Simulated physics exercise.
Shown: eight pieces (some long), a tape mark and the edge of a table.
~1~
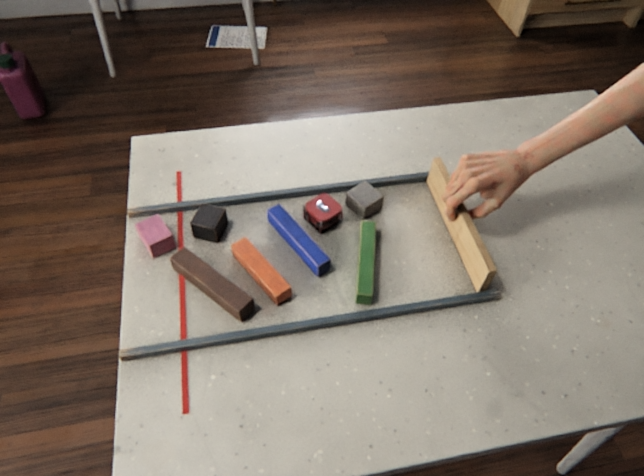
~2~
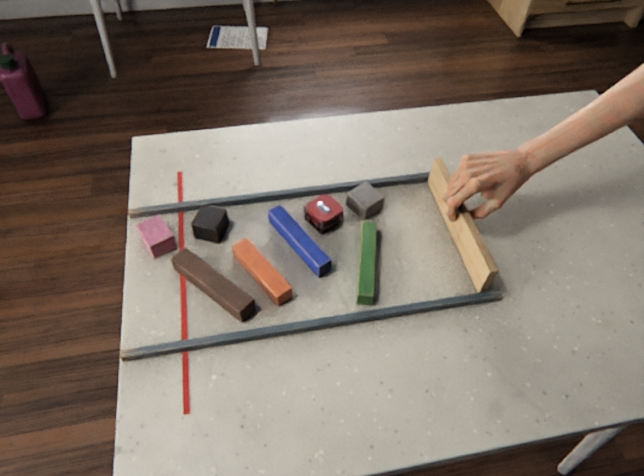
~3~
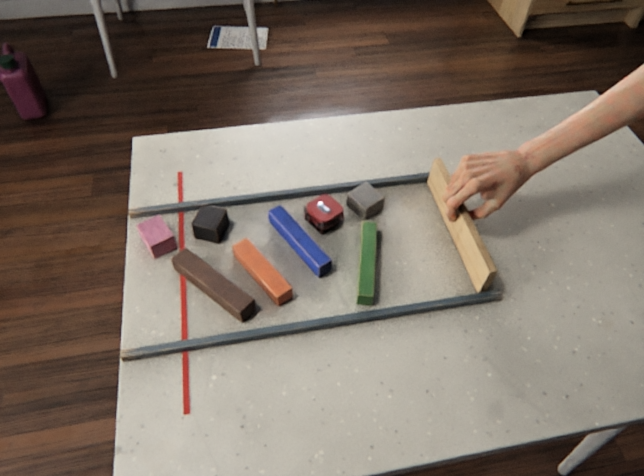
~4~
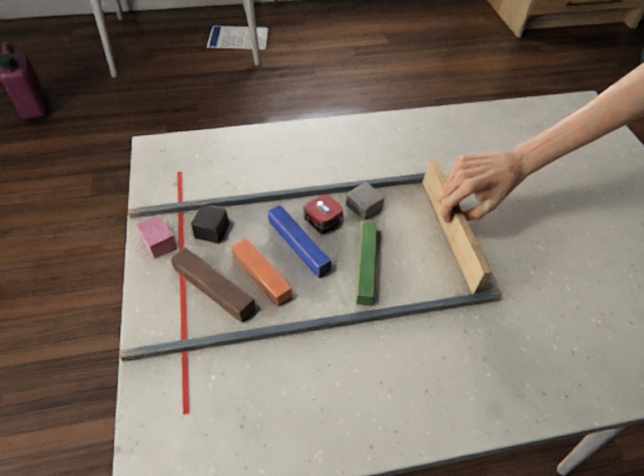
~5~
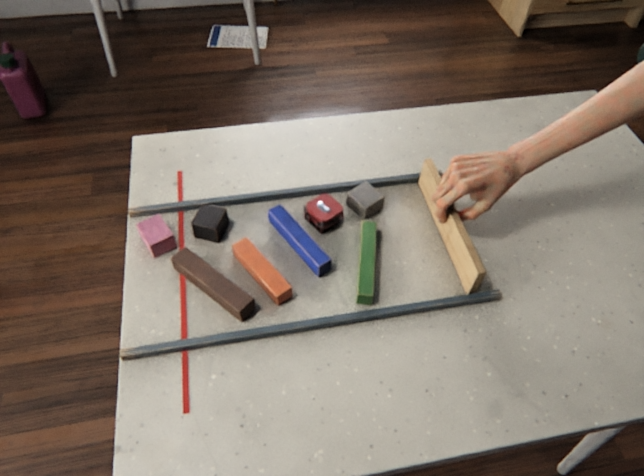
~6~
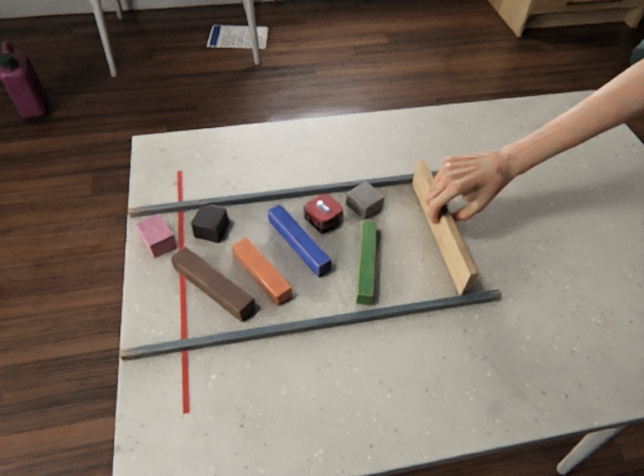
On a pale speckled table above a dark wooden floor, seen from above at an angle by a still camera, two grey rails lie across the top. Between them sit a pink block at the left, black, brown, orange, blue, red, grey and green pieces, with red tape crossing near the left end. A hand at the right holds a wooden board upright, then slides it slightly left, touching none of the motionless pieces.
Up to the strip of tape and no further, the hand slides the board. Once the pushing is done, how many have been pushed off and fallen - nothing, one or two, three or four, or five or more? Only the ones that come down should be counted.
Odds are the fallen group will hold just one or two.
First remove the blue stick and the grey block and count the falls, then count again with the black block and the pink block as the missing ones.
The number is 1 for the first case and 1 for the second.
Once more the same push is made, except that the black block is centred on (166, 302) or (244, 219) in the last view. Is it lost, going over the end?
Lab note - black block, try one ends off, try two keeps its place.
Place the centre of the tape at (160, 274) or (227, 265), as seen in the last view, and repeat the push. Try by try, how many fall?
Down on the floor: 5 and 0.
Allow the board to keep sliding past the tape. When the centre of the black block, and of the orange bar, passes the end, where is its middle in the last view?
The middle is at (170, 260) when it's the black block, and at (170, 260) when it's the orange bar.
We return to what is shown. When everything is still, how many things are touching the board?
Looks like 2 of them, all told.
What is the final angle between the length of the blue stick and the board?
Around 35 degrees.
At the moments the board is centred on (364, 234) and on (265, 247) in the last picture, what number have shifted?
At the first place 3, at the second 7.
Soon after, none off yet; pink block at rest near (157, 236); brown bar at rest near (212, 283); black block at rest near (210, 223).
After that, none off yet; pink block at rest near (157, 236); brown bar at rest near (212, 283); black block displaced a little near (200, 222).
And then, none off yet; pink block displaced about its own width near (127, 239); brown bar displaced a little near (155, 300); black block displaced about its own width near (168, 215).
In the end, the number that fall off is one or two; gone, brown bar and pink block.
